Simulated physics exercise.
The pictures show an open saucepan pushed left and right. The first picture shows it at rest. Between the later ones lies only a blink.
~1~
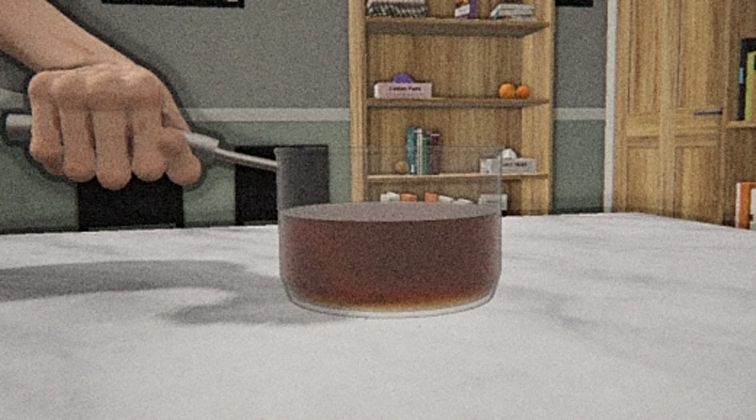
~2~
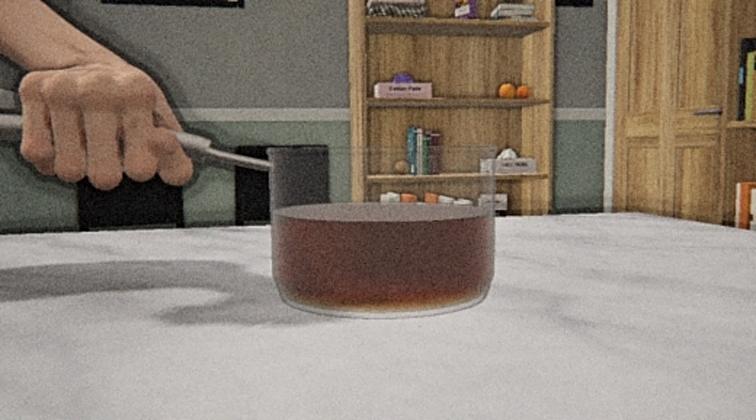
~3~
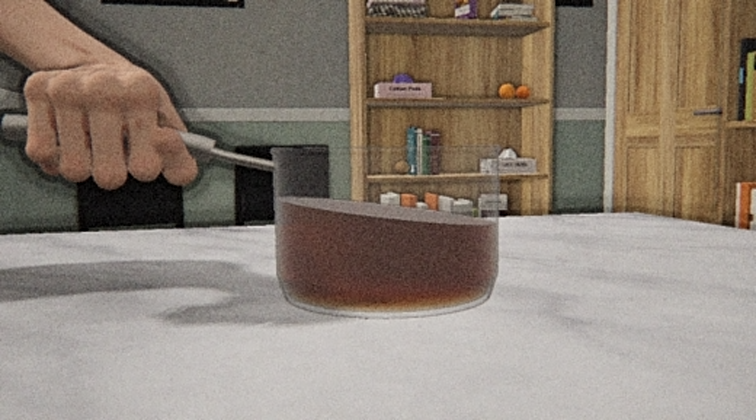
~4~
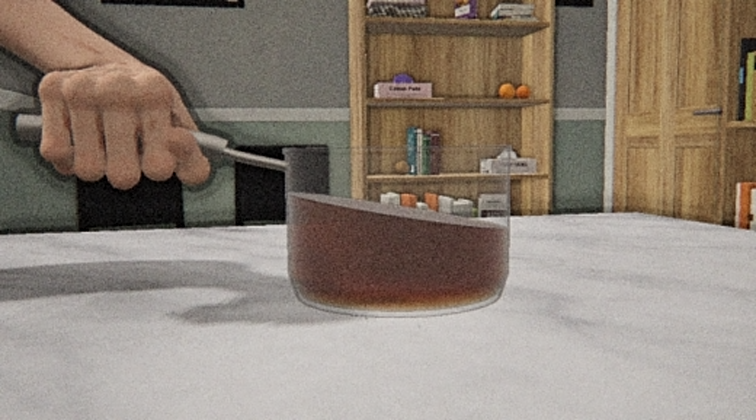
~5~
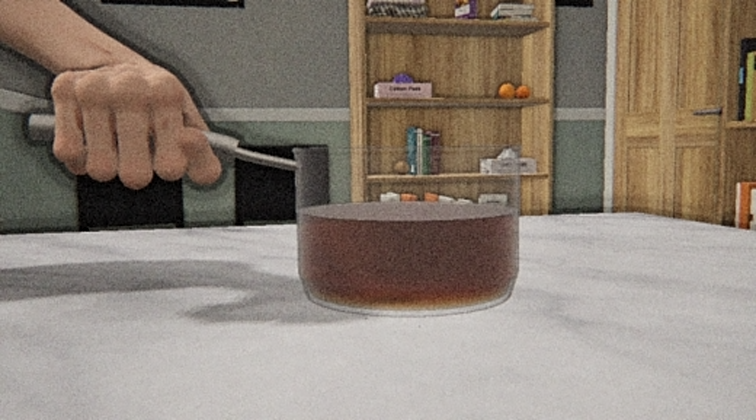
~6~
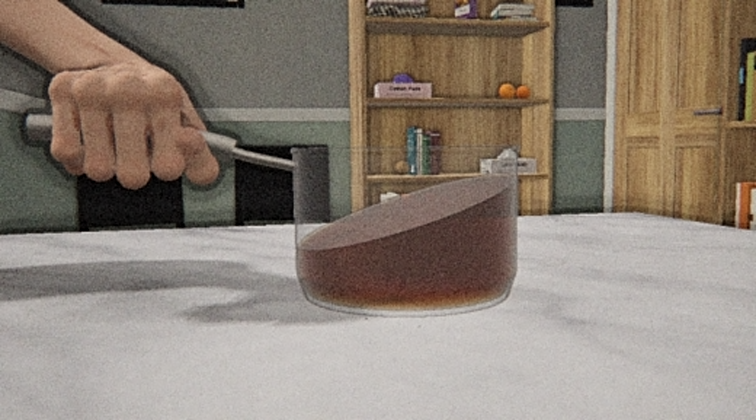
At the start, a hand grips the handle of a clear saucepan about half full of reddish-brown liquid, resting on a pale surface. The pan shifts slightly left, then moves right as the liquid rises on the left, levels out, and finally slopes much higher on the right.
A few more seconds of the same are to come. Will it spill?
As it turns out, it loses some.
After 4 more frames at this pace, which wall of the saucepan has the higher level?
On the left-hand side.
Shortly, the highest wave so far goes over the rim.
At the finish, the highest wave so far goes over the rim; some is on the top.
